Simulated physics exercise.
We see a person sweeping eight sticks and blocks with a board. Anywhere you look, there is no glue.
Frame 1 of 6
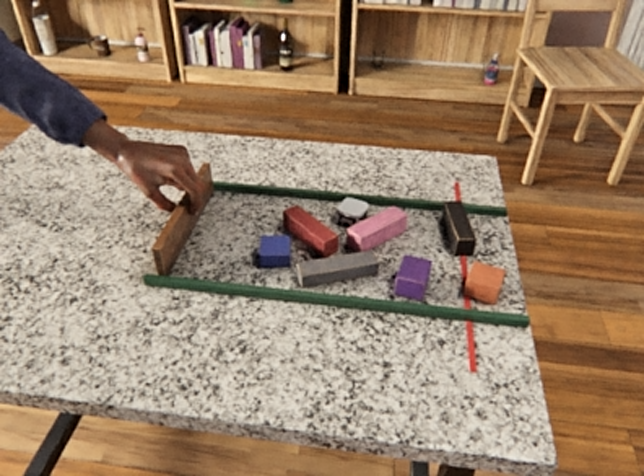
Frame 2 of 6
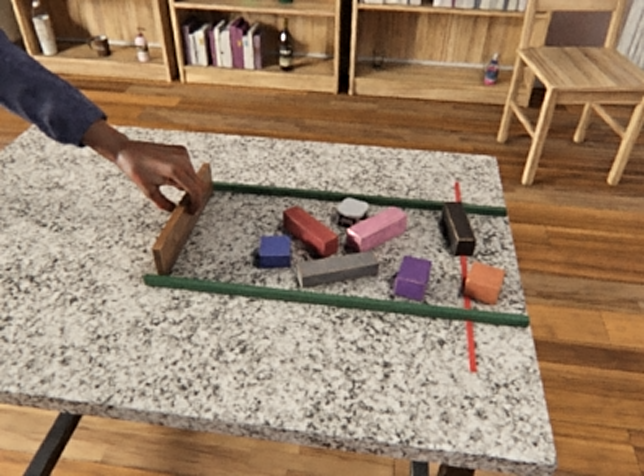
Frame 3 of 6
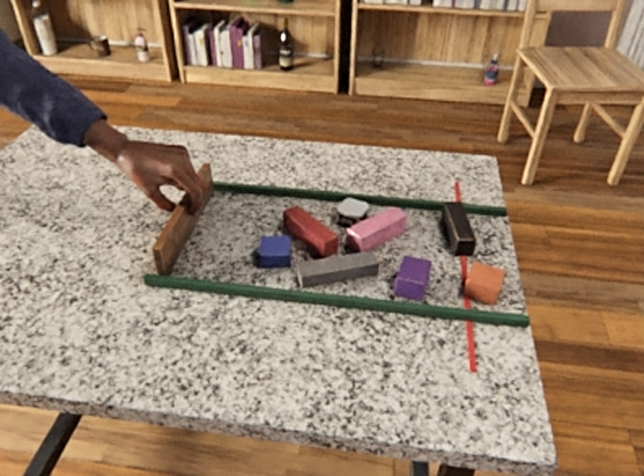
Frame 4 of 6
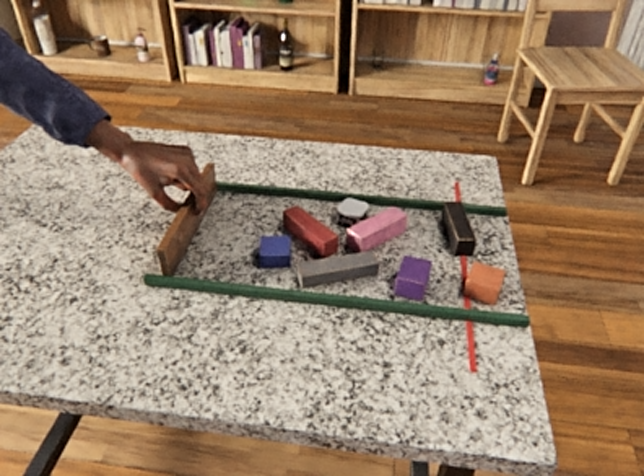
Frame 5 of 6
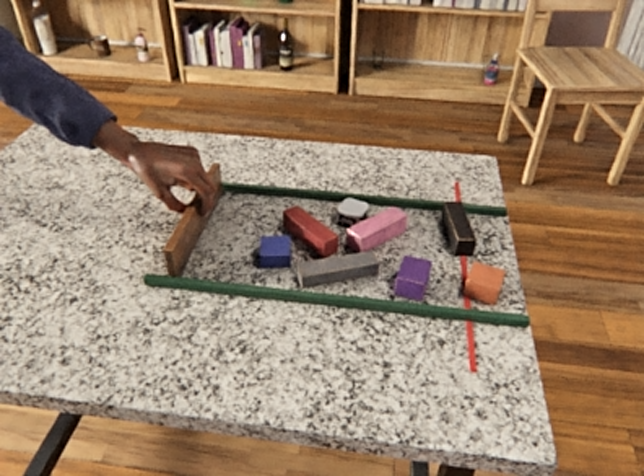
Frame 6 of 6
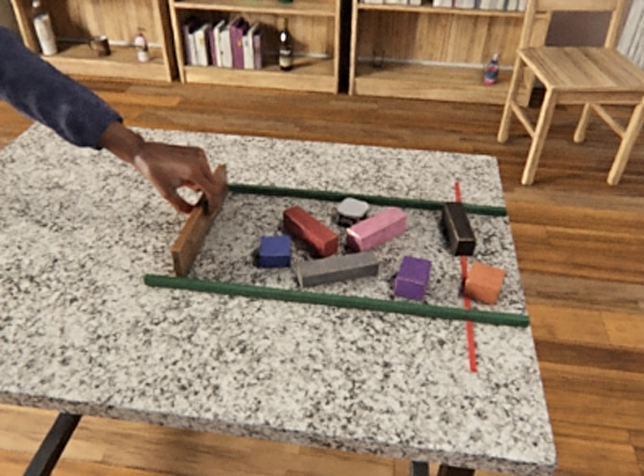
On a speckled stone tabletop, a hand holds a wooden board upright between two green rails, then slides it slightly to the right toward eight coloured blocks and bars, which stay still near and beside a red line.
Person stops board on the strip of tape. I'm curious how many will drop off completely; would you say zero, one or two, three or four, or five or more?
Fallen: Three or four.
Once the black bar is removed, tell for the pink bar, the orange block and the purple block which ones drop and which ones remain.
Note: Pink bar is on by the end; orange block is off by the end; purple block is off by the end.
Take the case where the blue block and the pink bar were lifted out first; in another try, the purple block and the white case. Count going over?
1, then 1.
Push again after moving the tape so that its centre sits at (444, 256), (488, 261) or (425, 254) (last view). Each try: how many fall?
In order, the counts are 1, 5 and 0.
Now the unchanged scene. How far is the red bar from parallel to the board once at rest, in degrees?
Roughly 40° out of line.
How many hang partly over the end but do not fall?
The total here is 3.
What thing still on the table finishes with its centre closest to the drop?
Pink bar.
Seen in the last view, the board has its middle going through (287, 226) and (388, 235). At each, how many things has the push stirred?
The counts are 2 and 7.
Soon after, none off yet; orange block at rest near (484, 283); black bar at rest near (458, 227); purple block at rest near (413, 278).
At rest, the number that fall off is three or four; fallen, purple block, black bar and orange block.
